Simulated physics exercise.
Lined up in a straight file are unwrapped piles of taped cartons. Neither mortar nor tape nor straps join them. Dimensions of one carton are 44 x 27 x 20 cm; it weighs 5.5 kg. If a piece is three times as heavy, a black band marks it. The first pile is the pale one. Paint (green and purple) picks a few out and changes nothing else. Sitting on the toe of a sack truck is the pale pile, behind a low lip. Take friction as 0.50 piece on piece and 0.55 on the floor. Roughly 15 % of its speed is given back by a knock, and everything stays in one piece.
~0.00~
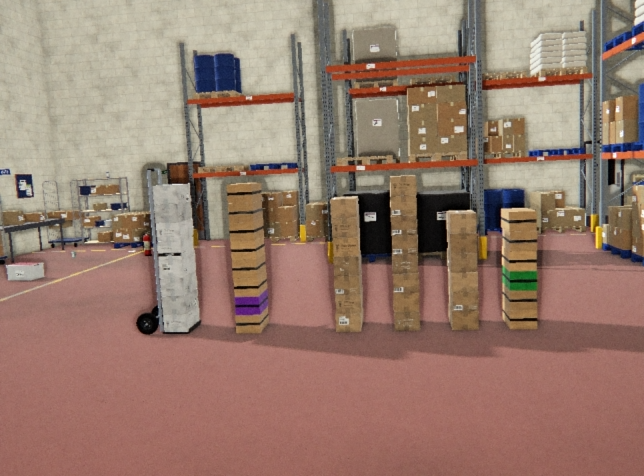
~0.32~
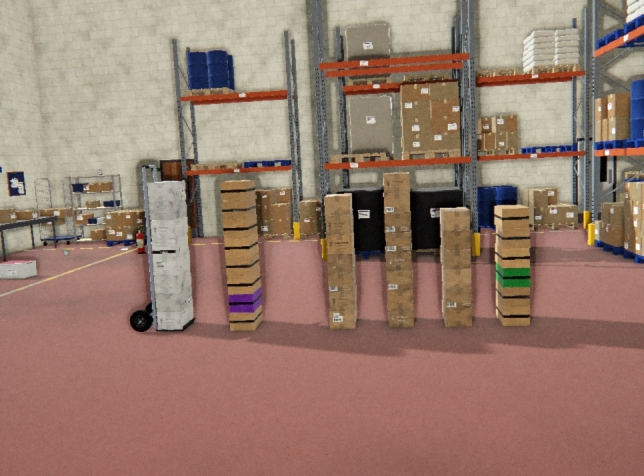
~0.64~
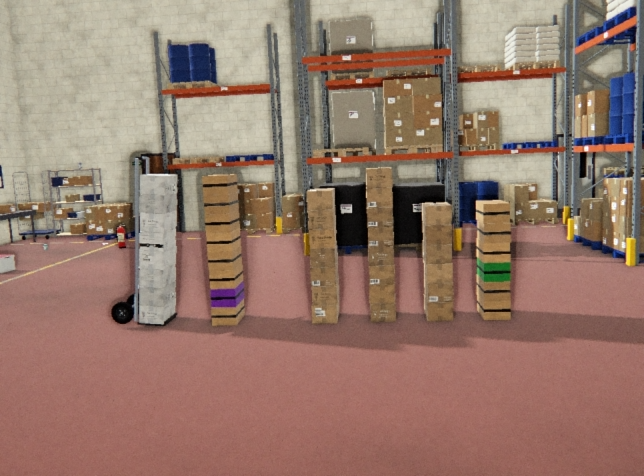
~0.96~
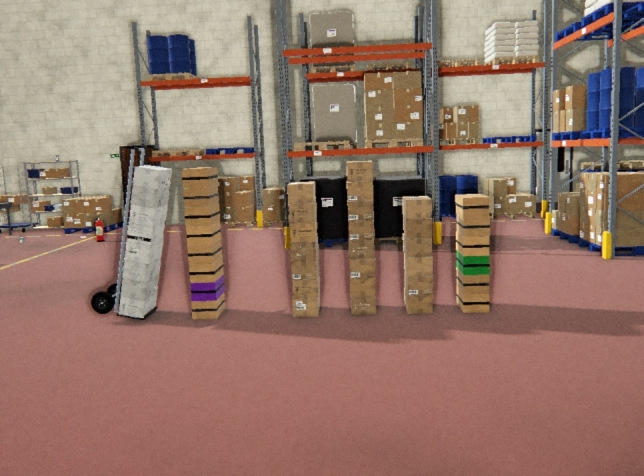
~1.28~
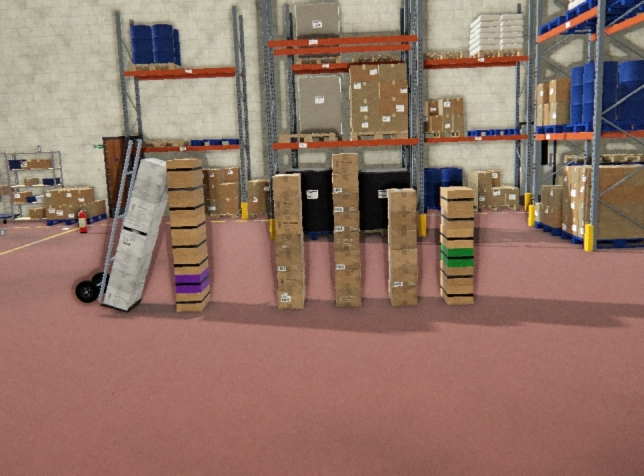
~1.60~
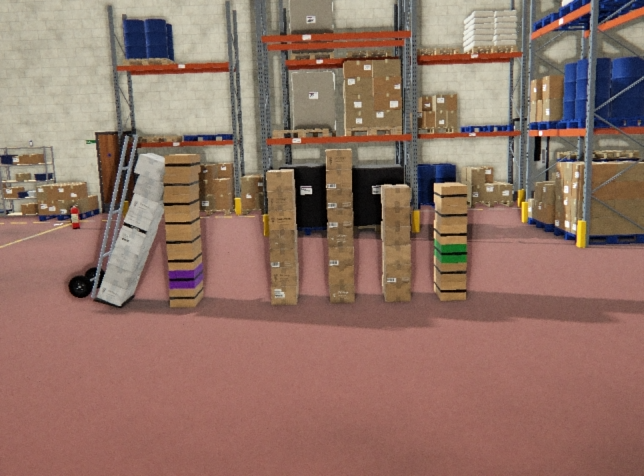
The video shows a row of carton piles in a warehouse as the camera pans slightly right; a hand truck at the left end tips forward, and the pale pile on it leans right toward the pile with a purple carton.
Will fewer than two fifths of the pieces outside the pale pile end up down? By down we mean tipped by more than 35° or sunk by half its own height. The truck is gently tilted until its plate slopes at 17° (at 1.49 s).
Yes, fewer than two fifths.
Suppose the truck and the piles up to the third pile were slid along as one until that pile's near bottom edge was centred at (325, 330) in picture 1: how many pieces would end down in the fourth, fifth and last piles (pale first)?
Down per pile: Fourth 0; fifth 0; last 0.
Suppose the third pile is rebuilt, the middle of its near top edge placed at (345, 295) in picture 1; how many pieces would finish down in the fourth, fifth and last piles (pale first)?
Counts down - fourth: 0; fifth: 0; last: 0.
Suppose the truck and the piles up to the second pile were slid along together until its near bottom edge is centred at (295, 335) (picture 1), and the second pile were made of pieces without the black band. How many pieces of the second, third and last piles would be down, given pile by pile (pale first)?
You'd get second 8, third 6 and last 5.
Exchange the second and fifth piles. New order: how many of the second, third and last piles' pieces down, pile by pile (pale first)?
Second 6, third 3, last 0.
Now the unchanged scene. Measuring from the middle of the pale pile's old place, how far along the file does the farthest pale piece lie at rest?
Distance along: Near 60 cm.
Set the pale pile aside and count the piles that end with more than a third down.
The number of such piles is 0.
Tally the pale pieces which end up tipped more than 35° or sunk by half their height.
The total comes to 0.
After 1.82 s, 0 of the pale pile down; none of the 35 other cartons down, 2 disturbed.
After 1.98 s, 0 of the pale pile down; none of the 35 other cartons down, 1 disturbed.
At rest (2.5 s), 0 of the pale pile down; none of the 35 other cartons down, 1 disturbed; purple carton unmoved; green carton unmoved. That is 0 per cent. As the last picture would show them, middles, purple carton near (186, 275), green carton near (450, 250).
